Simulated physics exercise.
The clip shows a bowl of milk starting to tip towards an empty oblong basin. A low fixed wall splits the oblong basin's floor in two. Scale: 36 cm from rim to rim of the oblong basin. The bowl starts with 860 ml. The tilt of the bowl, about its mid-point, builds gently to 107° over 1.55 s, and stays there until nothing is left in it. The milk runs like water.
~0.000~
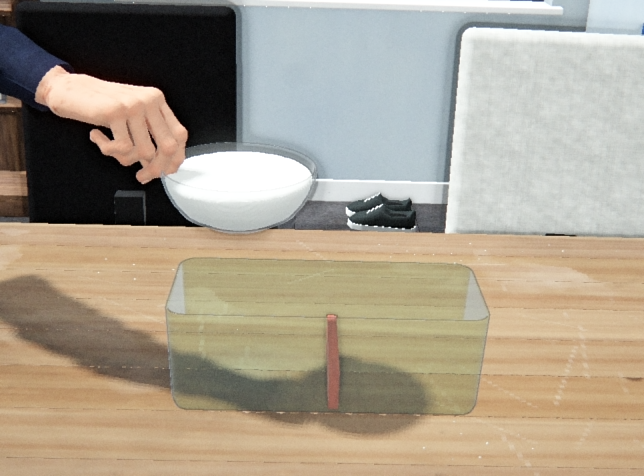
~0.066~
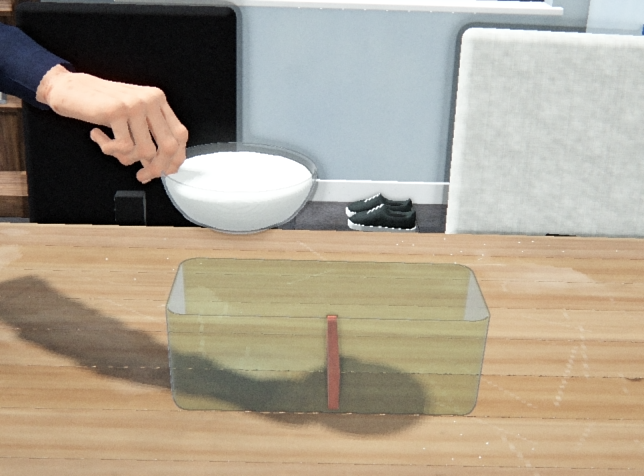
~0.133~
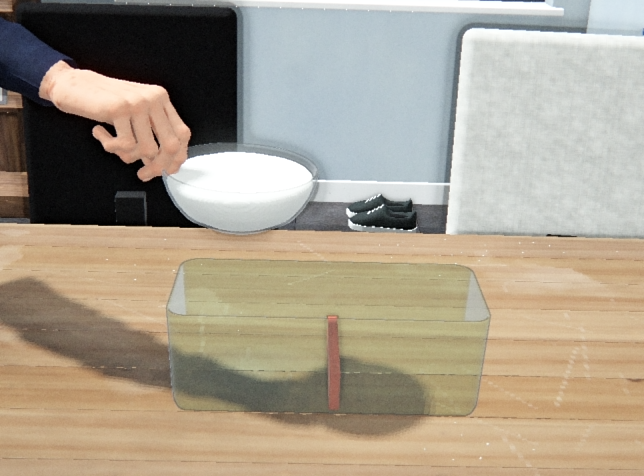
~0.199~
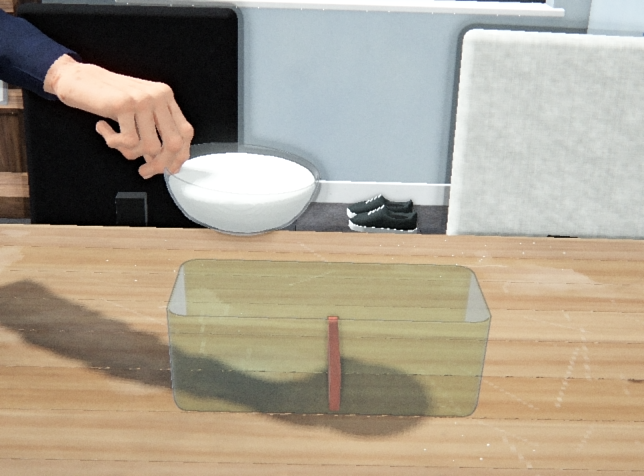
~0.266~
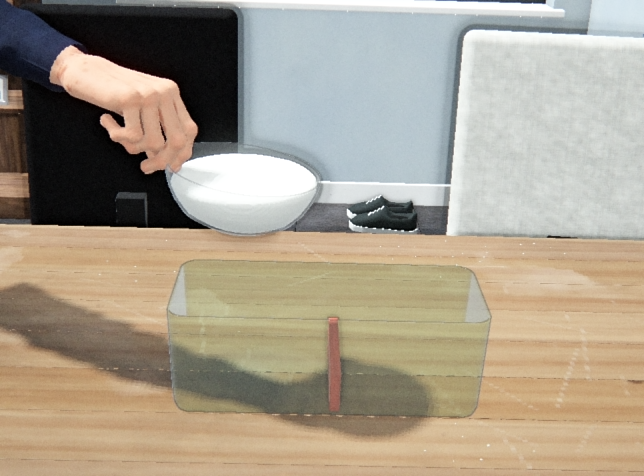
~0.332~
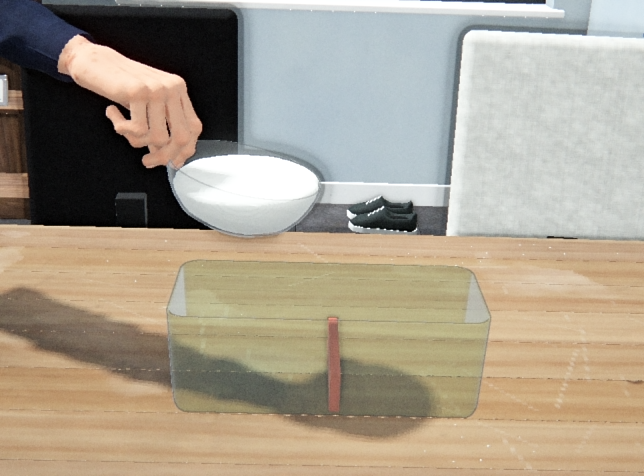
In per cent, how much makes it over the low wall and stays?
About 82 per cent.
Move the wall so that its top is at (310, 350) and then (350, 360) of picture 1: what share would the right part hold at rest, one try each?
First 90, then 55 per cent.
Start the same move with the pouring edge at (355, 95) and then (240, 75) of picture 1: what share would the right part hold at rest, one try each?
In turn about 95 and 30 per cent.
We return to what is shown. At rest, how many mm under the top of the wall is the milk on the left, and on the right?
Left about 46 mm, right about 20 mm.
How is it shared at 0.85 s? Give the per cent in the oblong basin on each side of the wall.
Some 2 per cent left and 40 right.
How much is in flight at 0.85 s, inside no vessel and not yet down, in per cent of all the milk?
Near 28 in a hundred.
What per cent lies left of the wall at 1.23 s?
About 16 per cent.
By 0.85 s the tilt is 61° and 30 per cent is still to pour, 2 is left of the wall and 40 right of it.
By 1.23 s the tilt is 96° and 0 per cent is still to pour, 16 is left of the wall and 82 right of it.
By 1.62 s the tilt is 107° and 0 per cent is still to pour, 18 is left of the wall and 82 right of it.
By 2.05 s the tilt is 107° and 0 per cent is still to pour, 18 is left of the wall and 82 right of it.
At rest 18 per cent lies left of the wall, 82 right of it and 0 outside.
